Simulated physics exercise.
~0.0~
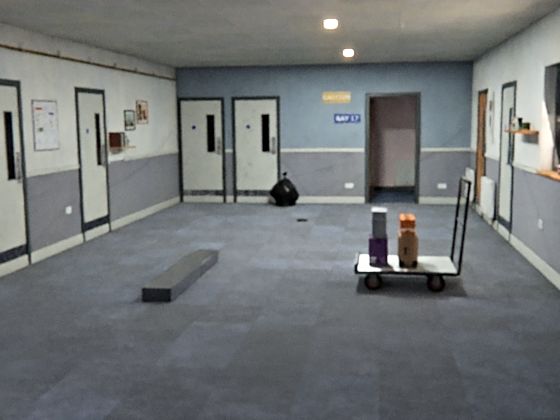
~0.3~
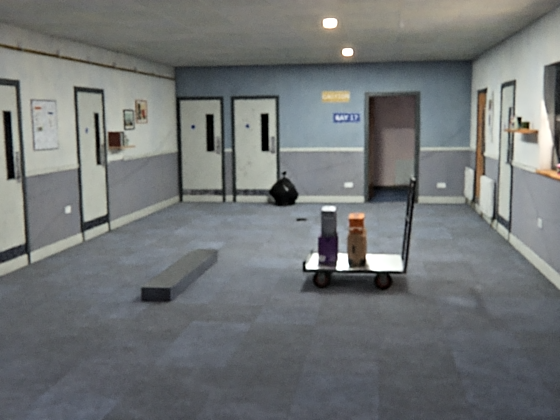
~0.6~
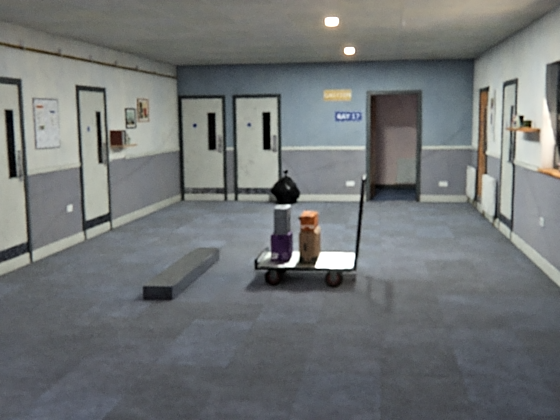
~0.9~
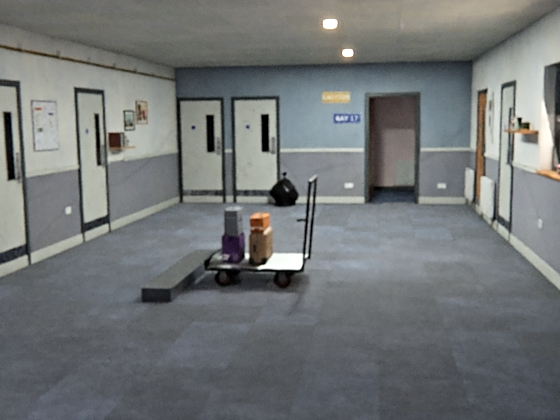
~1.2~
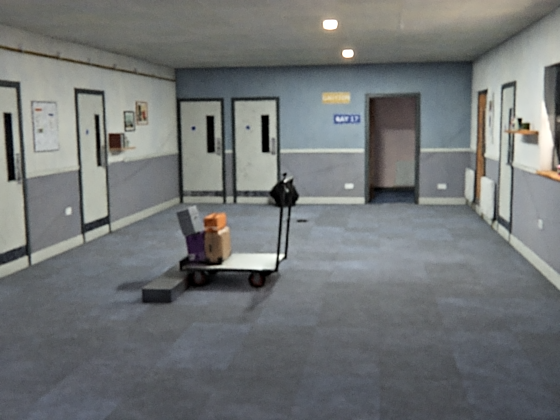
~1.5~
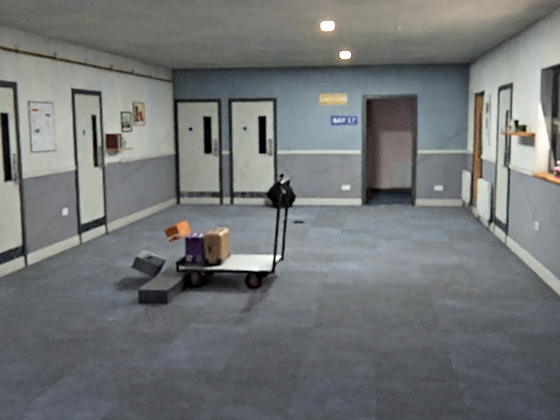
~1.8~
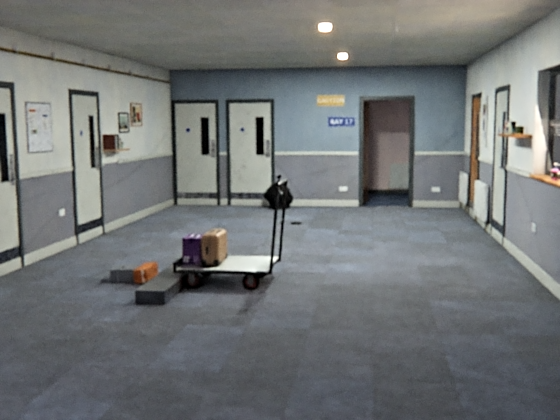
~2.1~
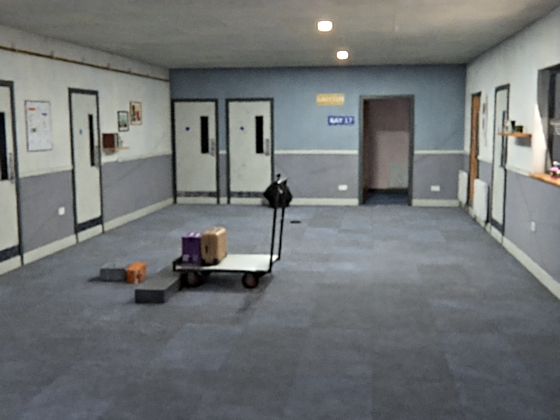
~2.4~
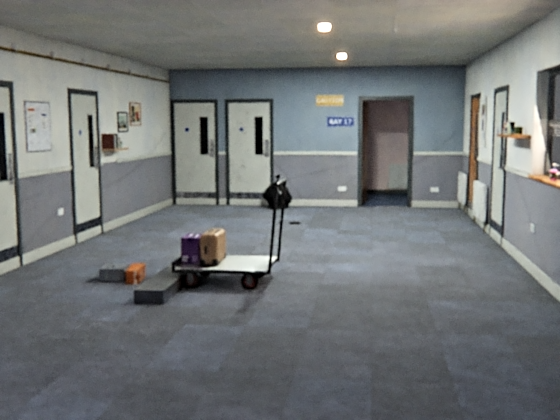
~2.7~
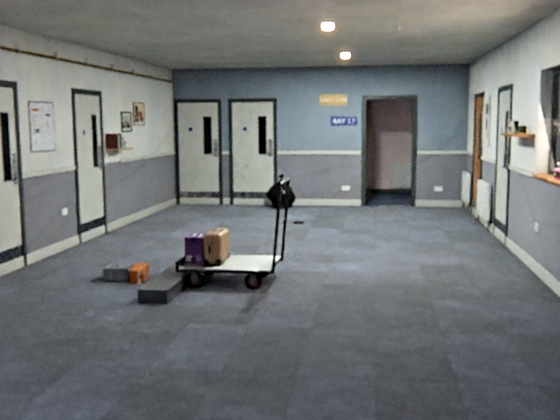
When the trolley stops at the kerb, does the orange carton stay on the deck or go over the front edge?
The orange carton goes over the front edge and ends up on the floor beyond the kerb, next to the grey box.
